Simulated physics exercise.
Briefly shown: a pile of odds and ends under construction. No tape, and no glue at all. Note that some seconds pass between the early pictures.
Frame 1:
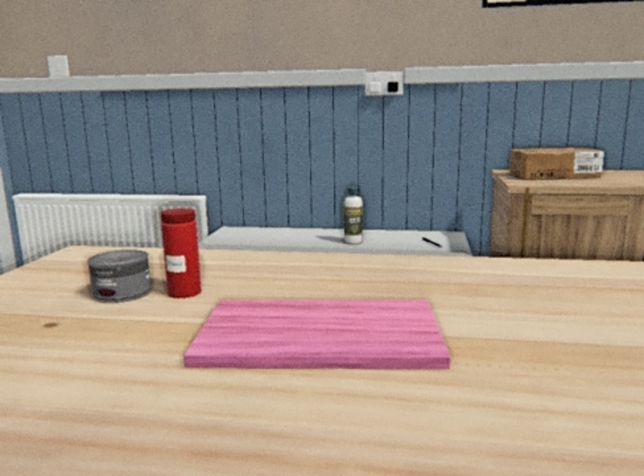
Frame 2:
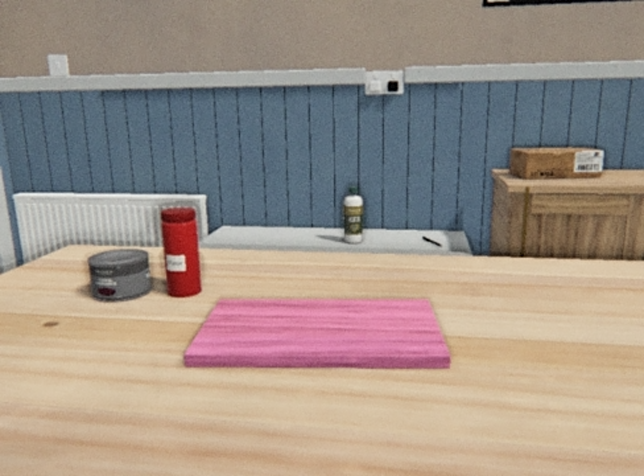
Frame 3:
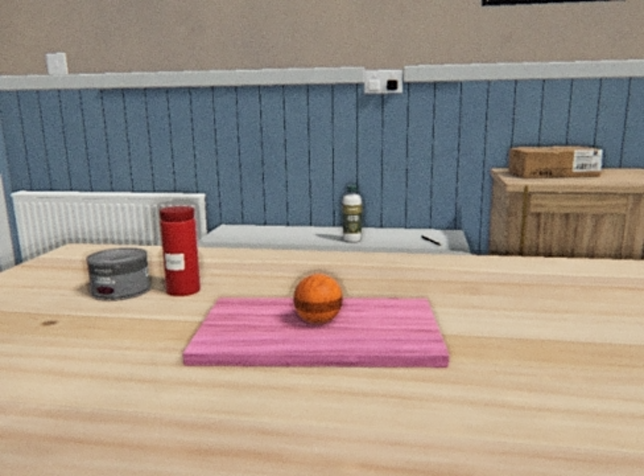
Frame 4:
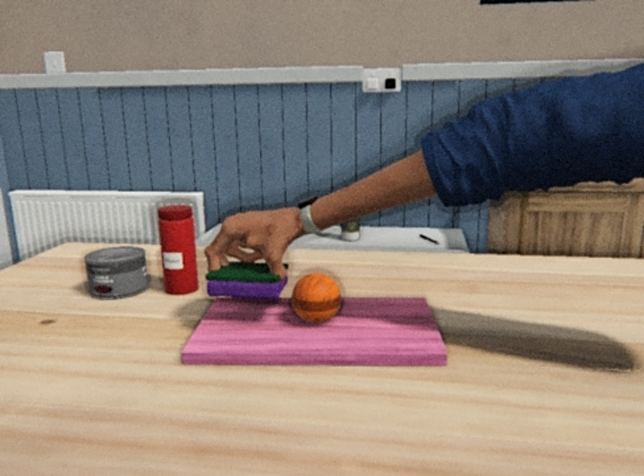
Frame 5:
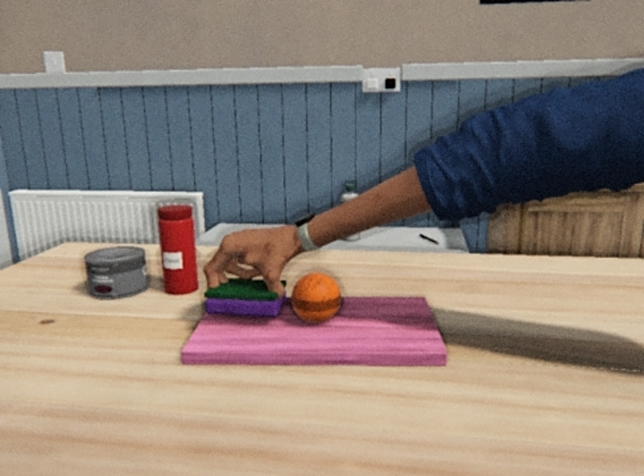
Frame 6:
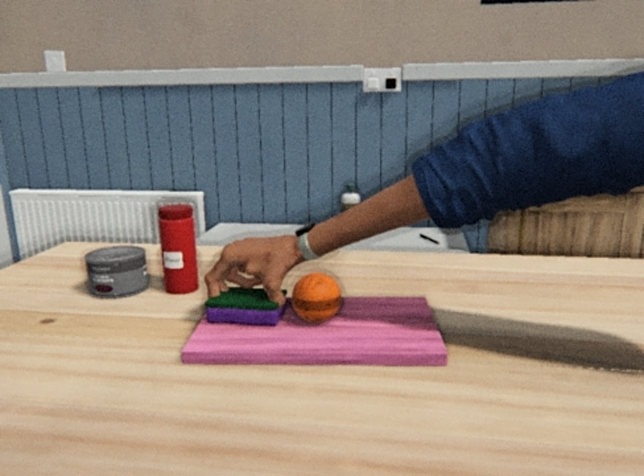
A dark-sleeved arm reaches in from the right over a pale wooden table, seen from the front and slightly above, in a room with blue panelling. A grey tub and red jar stand at left beside a pink board, bare until an orange ball appears on it. The hand lowers a purple sponge with a green top a short way onto the board, left of the ball, still gripping it, while the view barely shifts.
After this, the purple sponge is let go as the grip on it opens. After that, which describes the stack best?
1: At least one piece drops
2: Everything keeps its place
2.
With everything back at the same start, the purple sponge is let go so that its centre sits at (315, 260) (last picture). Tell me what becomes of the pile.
Result: Pile toppled.
Then, 0.50 s after the last picture, nothing has stirred.
Then, 1.30 s after the last picture, purple sponge resting near (248, 307).
At rest, all 5 in place. Seen from the same camera at the end, purple sponge near (248, 307). The pile keeps its balance.
